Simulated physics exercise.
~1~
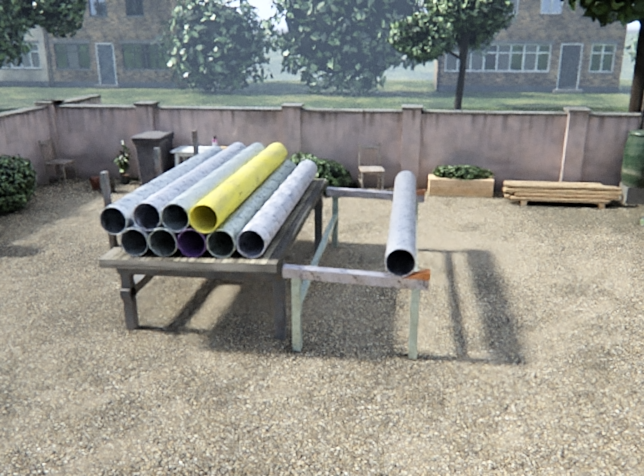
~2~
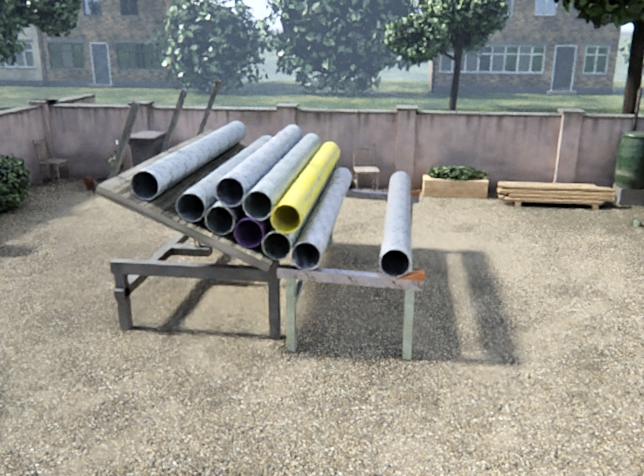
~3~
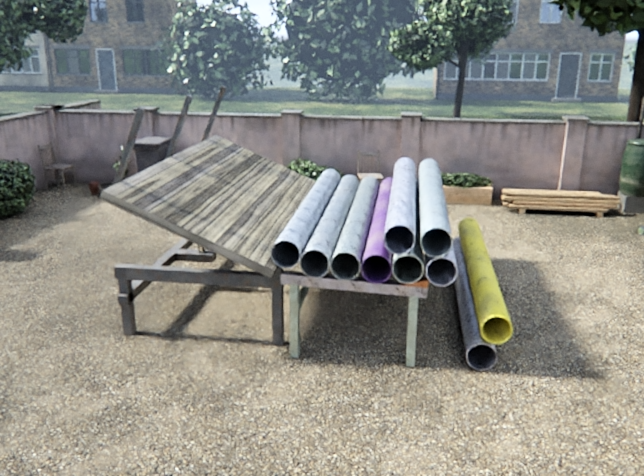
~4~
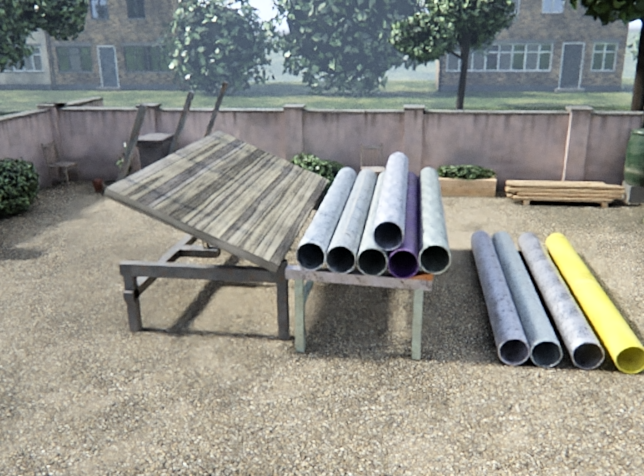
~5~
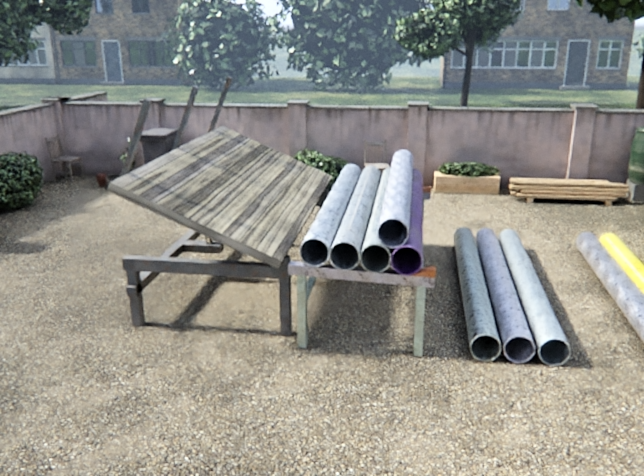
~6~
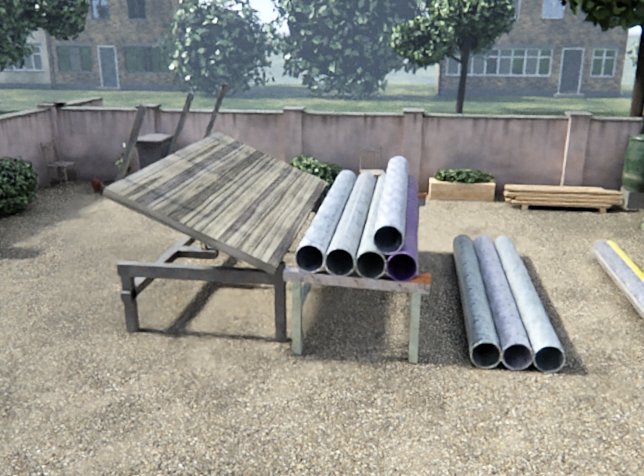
In a gravel yard, a deck tips, pipes roll right, yellow lands below, purple stays racked.
